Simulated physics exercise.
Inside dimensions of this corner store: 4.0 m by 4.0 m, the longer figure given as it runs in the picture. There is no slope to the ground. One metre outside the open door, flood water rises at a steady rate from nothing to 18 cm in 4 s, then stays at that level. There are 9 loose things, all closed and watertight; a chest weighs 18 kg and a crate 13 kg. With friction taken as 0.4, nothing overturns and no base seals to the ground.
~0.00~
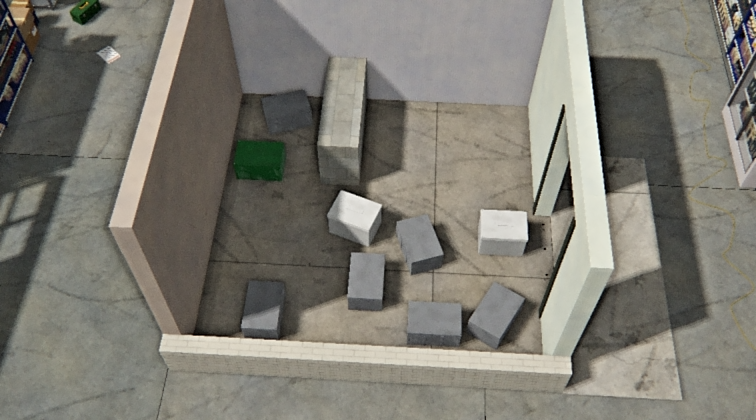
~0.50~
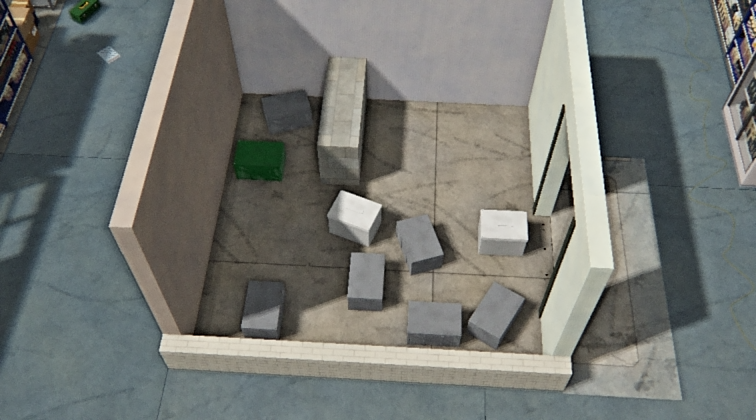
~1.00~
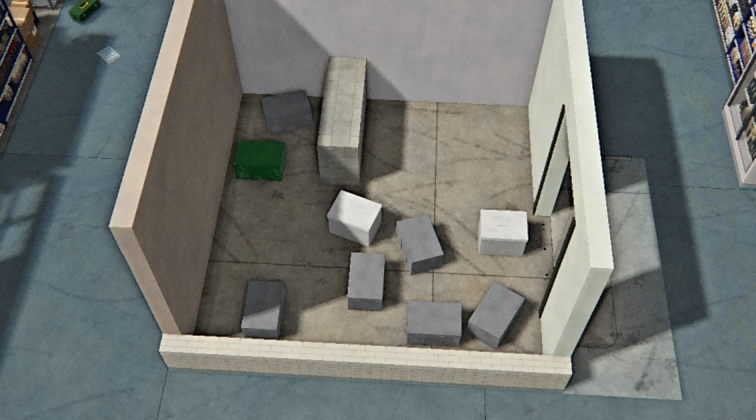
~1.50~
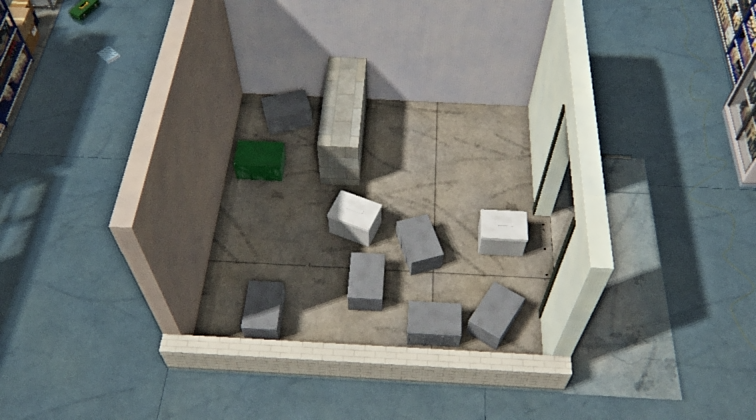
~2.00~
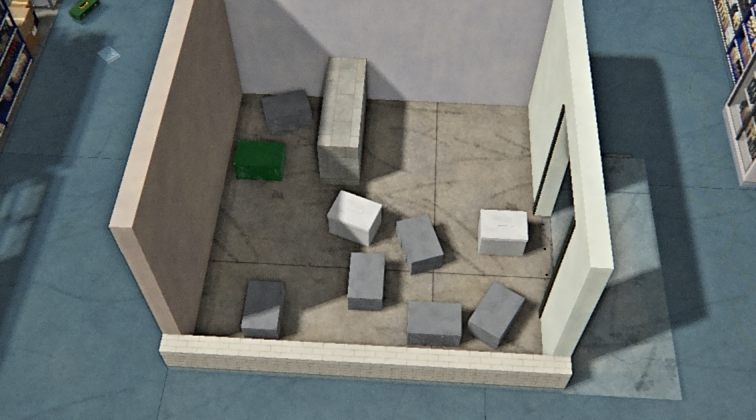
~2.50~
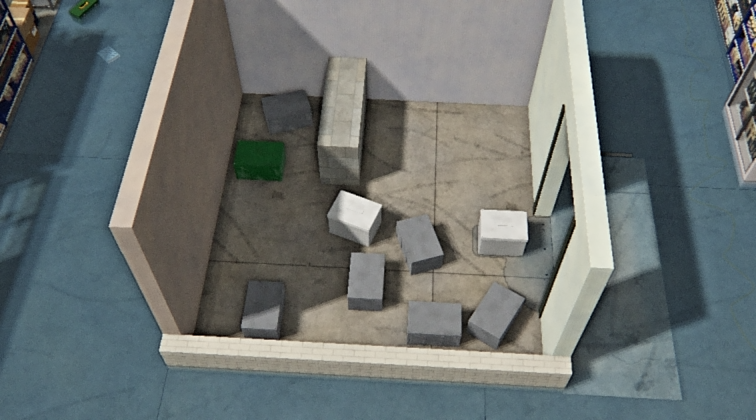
To begin with, a roofless walled room holding a green crate and grey and white blocks stands on dry grey concrete. Bluish water then covers the ground outside, gradually tinting the pale slab beyond the right wall, while the crate and blocks inside stay still throughout.
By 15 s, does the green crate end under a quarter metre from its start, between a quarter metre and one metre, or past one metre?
Between a quarter metre and one metre.
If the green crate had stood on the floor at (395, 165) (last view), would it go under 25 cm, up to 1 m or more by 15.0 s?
Short answer, it is taken a long way.
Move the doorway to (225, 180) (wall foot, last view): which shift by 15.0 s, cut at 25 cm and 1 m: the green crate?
Note: Green crate displaced a short distance.
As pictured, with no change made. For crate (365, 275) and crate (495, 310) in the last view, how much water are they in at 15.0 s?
Close to 16 and 10 centimetres.
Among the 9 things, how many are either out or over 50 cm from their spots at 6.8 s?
Result: 2.
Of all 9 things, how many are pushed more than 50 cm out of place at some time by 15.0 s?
It adds up to 7.
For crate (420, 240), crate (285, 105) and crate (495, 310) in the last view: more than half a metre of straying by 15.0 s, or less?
In turn: Over, short of it, less.
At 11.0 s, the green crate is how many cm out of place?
By then it has shifted roughly 60 cm.
After 3.5 s the green crate is near (259, 153), 0.0 m from its start, aground; 0 afloat.
After 6.8 s the green crate is near (259, 153), 0.0 m from its start, aground; 0 afloat.
After 11.0 s the green crate is near (273, 113), 0.7 m from its start, afloat; 9 afloat.
After 15.0 s the green crate is near (277, 107), 0.7 m from its start, afloat; 8 afloat.
